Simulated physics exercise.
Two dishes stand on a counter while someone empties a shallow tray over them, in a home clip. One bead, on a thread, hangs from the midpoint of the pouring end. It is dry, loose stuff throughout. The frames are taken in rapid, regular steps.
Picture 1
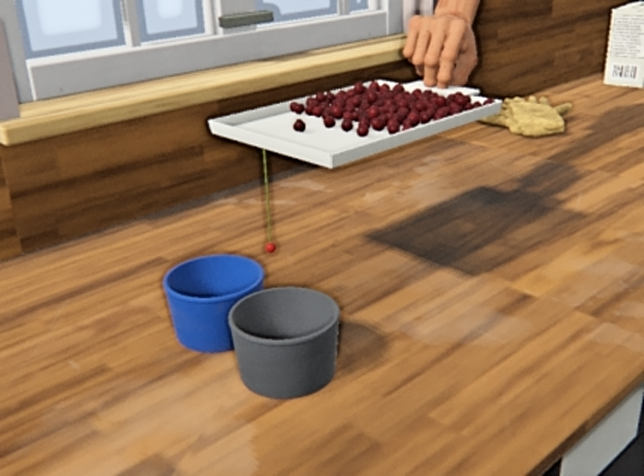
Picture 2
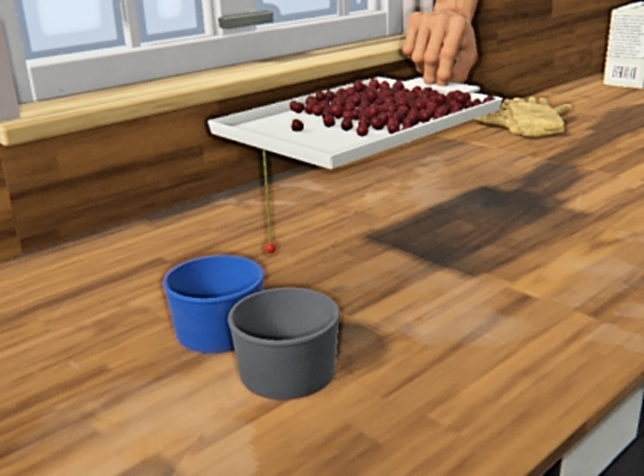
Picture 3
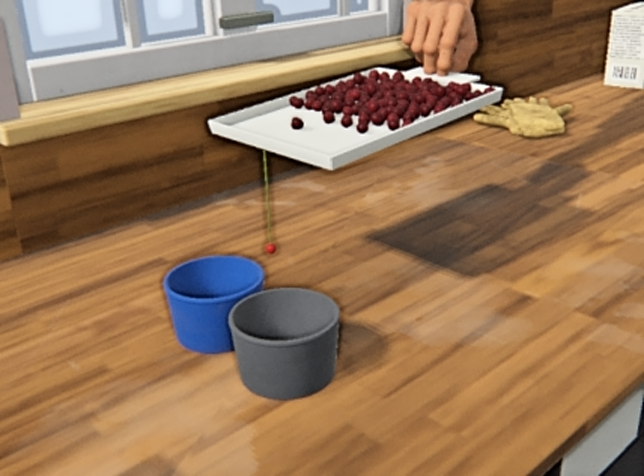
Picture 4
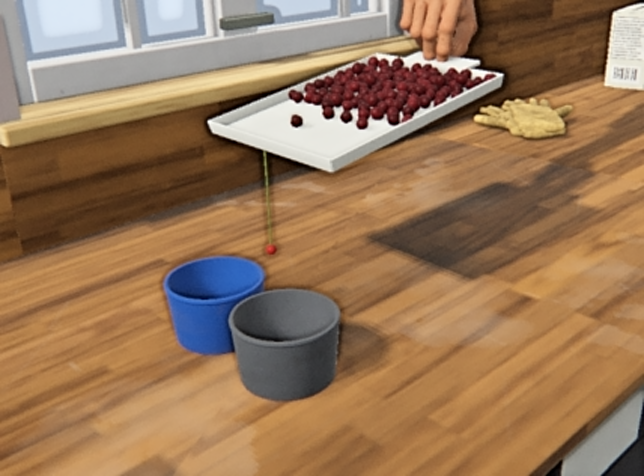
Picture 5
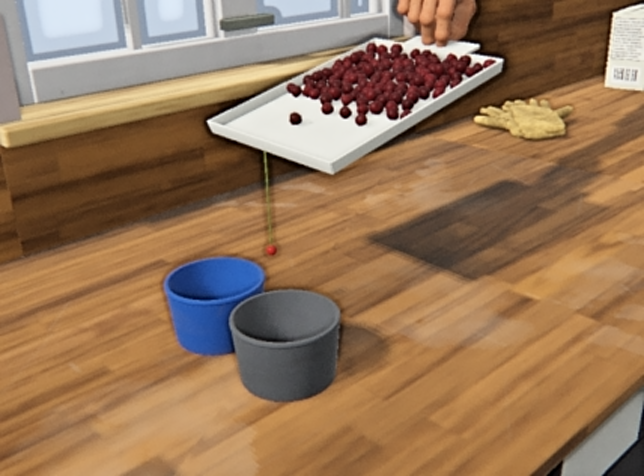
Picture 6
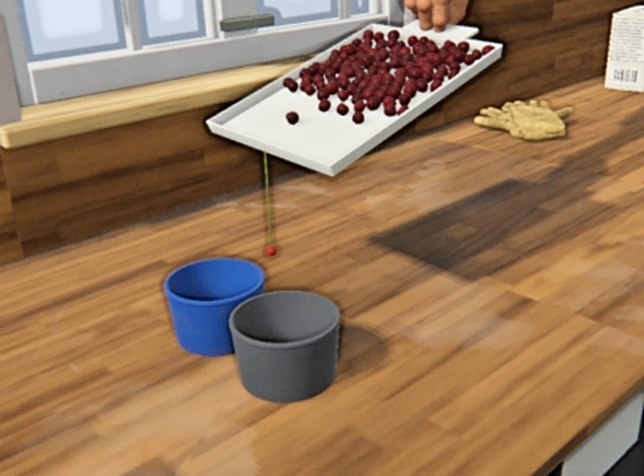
A white tray of dark red dried cherries is held above a wooden kitchen counter, seen from slightly above with a window behind. Below its near end, where a red bead hangs on a thread, a blue dish stands at left beside a grey one, with a pale glove farther right. The hand raises the far end, steepening the tray, while the camera stays still.
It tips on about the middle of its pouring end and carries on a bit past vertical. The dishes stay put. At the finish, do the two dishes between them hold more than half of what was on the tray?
Yes.
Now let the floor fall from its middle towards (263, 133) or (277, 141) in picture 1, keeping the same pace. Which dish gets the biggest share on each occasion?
The first try goes to the one on the left and the second to the one on the left.
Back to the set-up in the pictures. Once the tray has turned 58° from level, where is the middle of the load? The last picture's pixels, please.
Look around (295, 106) in the last picture.
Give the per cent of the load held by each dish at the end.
Final share: Left dish at 40 per cent, right dish at 40 per cent.
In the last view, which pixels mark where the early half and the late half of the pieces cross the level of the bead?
For the early half I get (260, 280), and for the late half (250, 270).
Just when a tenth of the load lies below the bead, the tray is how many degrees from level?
Roughly 70 degrees.
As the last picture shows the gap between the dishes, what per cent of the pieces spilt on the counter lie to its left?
About 50 per cent.
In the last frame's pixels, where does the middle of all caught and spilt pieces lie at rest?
It settles centred around (262, 350).
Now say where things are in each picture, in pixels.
In the first frame, corners of the pouring end at (212, 121) and (331, 154), level; middle of the load at (390, 105), dried cherries; left dish at (176, 315); right dish at (244, 357); bead on its thread at (271, 248).
In the second frame, corners of the pouring end at (211, 121) and (331, 155), level; middle of the load at (389, 103).
In the third frame, corners of the pouring end at (211, 121) and (331, 156), tipped barely, lowest at the right corner; middle of the load at (389, 96).
In the fourth frame, corners of the pouring end at (211, 121) and (331, 159), tipped a little, lowest at the right corner; middle of the load at (389, 87).
In the fifth frame, corners of the pouring end at (210, 121) and (331, 161), tipped a little, lowest at the right corner; middle of the load at (388, 77).
In the sixth frame, corners of the pouring end at (210, 121) and (330, 164), tipped clearly, lowest at the right corner; middle of the load at (385, 68), a small part on the move; left dish at (177, 318); right dish at (245, 361).
Soon, tray tipped steeply; nearly all on the tray; a stray few in the right dish; a stray few in the left dish; a stray few in the air.
A while on, tray tipped right over; most on the tray; a small part in the right dish; a small part in the left dish; a small part outside both.
Towards the end, tray tipped past a quarter turn; about a third in the right dish; about a third in the left dish; about a quarter outside both.
Finally, tray tipped past a quarter turn; about a third in the right dish; about a third in the left dish; about a quarter outside both.
